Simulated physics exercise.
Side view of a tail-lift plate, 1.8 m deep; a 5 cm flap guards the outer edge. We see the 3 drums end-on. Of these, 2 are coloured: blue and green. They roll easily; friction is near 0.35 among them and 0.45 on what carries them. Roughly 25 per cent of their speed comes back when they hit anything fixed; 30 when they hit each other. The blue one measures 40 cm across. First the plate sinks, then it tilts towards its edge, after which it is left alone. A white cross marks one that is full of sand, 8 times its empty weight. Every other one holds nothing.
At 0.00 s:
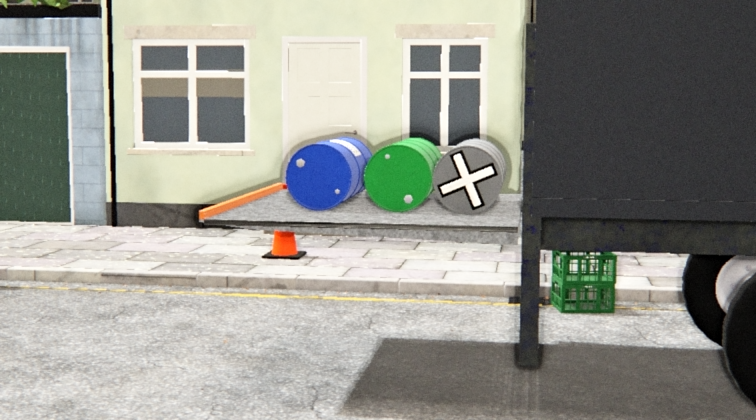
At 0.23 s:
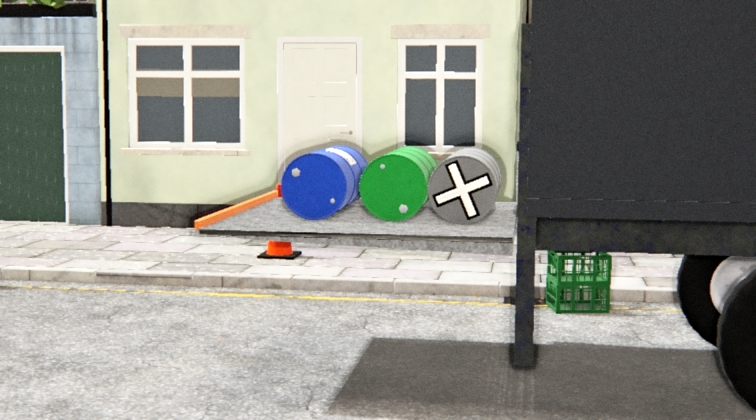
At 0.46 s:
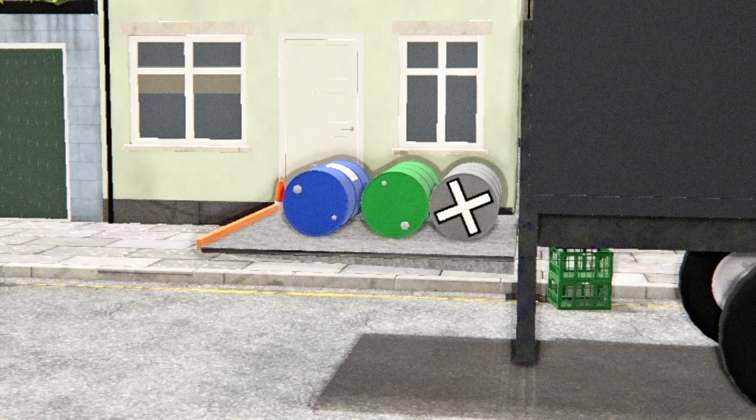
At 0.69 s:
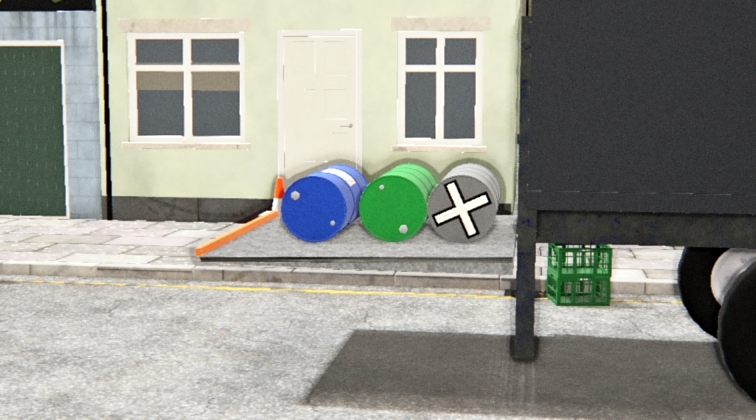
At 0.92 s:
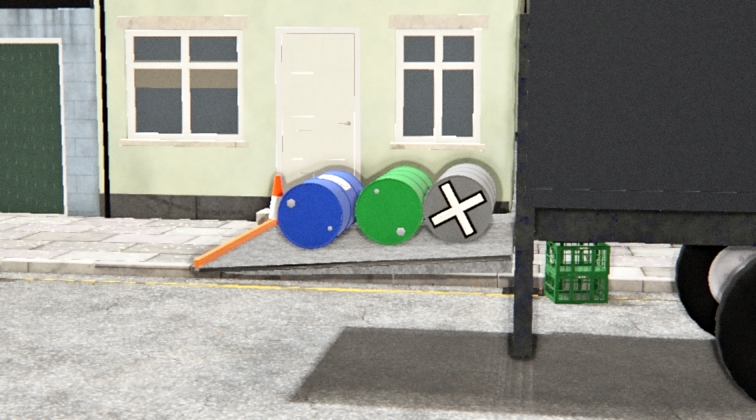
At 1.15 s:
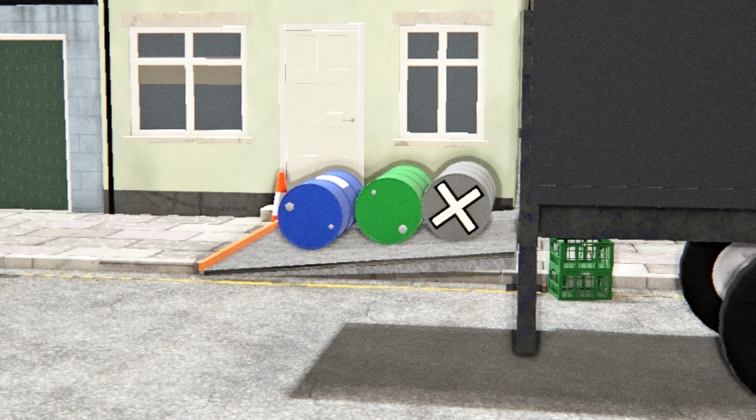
On a street seen side-on from across the road, a pale green house with a white door stands behind a grey tail-lift plate. A blue drum, a green drum and a grey one marked with a white cross lie end-on along it, between an orange flap at left and a dark truck body at right. The plate sinks with the drums, then tilts slightly down to the left, while the view shifts barely.
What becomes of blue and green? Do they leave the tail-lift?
Blue: Goes over the edge; green: Goes over the edge.
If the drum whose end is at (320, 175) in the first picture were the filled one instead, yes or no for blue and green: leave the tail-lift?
Result - blue: No, it would not, green: No, it would not.
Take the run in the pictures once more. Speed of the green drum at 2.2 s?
0.6 m/s or so.
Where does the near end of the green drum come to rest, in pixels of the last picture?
In the last picture it sits near (165, 331).
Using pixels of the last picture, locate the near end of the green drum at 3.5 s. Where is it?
Its near end sits close to (200, 225).
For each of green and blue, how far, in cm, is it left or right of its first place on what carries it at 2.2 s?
Green has shifted 45 left and blue 40 left.
Then, 2.2 s in, blue is on the plate, 15 cm from the stop, rolling left; green is on the plate, 55 cm from the stop, rolling left; 0 over the stop so far.
Then, 3.5 s in, blue is on the ground; green is over the stop and falling; 2 over the stop so far.
In the end (7.8 s), blue is on the ground; green is on the ground; 2 over the stop so far.
